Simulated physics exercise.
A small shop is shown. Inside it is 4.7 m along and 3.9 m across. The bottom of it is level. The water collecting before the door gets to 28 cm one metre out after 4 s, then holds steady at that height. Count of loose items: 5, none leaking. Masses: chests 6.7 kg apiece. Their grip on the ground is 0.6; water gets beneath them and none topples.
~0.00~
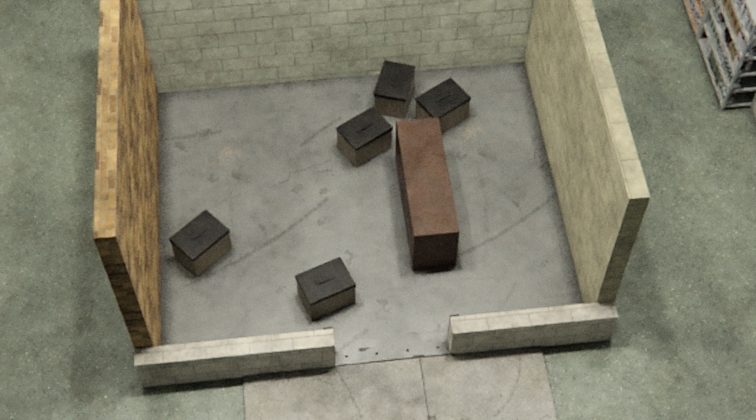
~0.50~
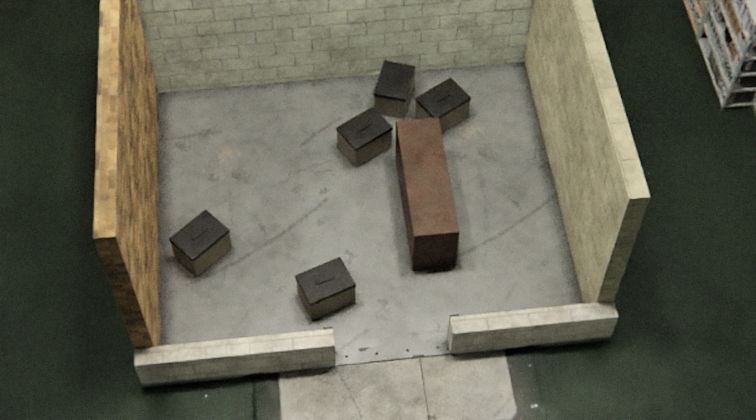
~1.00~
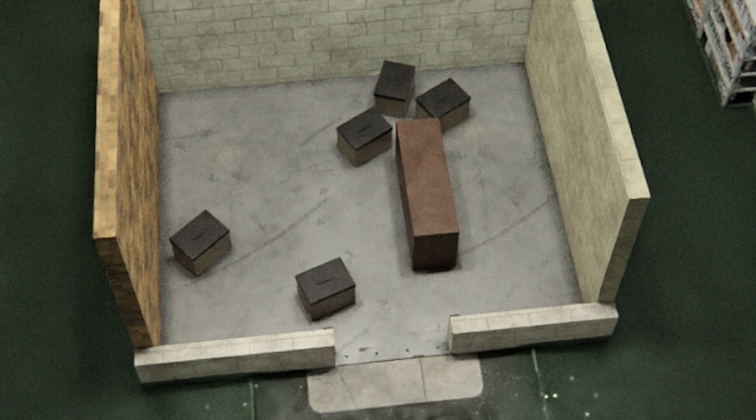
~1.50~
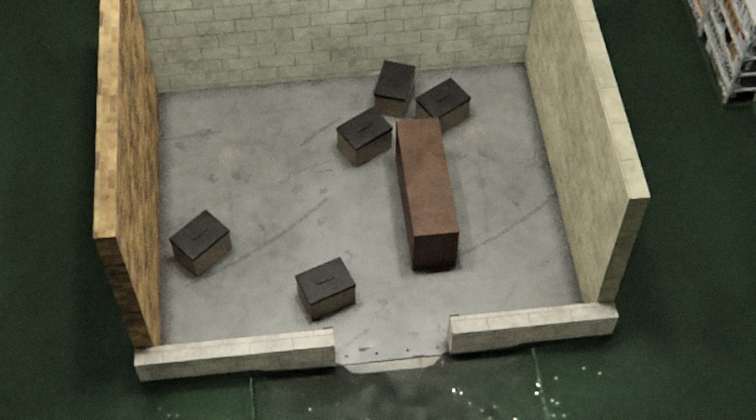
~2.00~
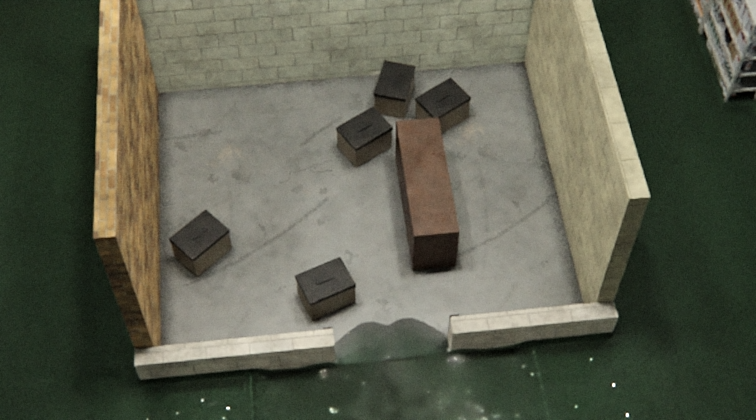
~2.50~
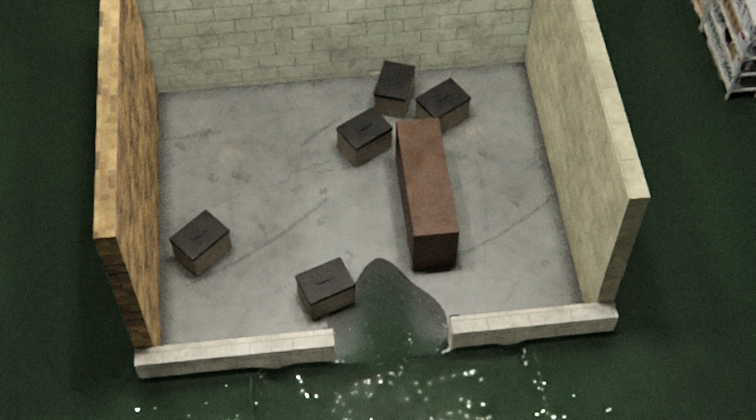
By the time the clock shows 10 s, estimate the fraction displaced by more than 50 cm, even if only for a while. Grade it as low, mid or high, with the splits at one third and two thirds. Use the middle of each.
Grade: High, two thirds or more.
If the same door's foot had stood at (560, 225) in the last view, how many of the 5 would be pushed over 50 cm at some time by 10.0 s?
Then the count would be 4.
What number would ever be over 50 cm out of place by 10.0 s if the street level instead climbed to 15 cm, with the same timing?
So the tally would be 3.
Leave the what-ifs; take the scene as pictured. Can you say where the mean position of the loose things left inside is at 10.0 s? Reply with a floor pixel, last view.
The centre sits near (320, 205).
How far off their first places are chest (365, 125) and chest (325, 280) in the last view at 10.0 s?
In turn: 200 cm, 40 cm.
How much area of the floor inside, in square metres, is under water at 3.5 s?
About 4.0 m2 is covered.
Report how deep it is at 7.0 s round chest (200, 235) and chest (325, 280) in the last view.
Close to 2 and 3 centimetres.
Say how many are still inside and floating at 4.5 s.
Total: 0.
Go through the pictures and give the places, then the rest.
The first frame shows a chest at (325, 280) rests on the ground; a chest at (395, 79), on the bottom; 0.0 m2 under water; 0 of 5 have shifted.
The second frame shows a chest at (325, 280) rests on the ground; a chest at (395, 79) rests on the ground; water covers 0.0 m2; 0 of 5 have shifted.
The third frame shows a chest at (325, 280) rests on the ground; a chest at (395, 79) rests on the ground; 0.0 m2 under water; 0 of 5 have shifted.
The fourth frame shows a chest at (325, 280), on the bottom; a chest at (395, 79) rests on the ground; 0.0 m2 under water; 0 of 5 have shifted.
The fifth frame shows a chest at (325, 280) rests on the ground; a chest at (395, 79) rests on the ground; water covers 0.2 m2; 0 of 5 have shifted.
The sixth frame shows a chest at (325, 280) rests on the ground; a chest at (395, 79) rests on the ground; water covers 0.9 m2; 0 of 5 have shifted.
After 3.5 s 0 of 5 are over 50 cm from their spots; 0 afloat.
After 4.5 s 2 of 5 are over 50 cm from their spots; 0 afloat.
After 7.0 s 3 of 5 are over 50 cm from their spots; 2 afloat.
After 10.0 s 4 of 5 are over 50 cm from their spots, and 5 have been at some point; 5 afloat.
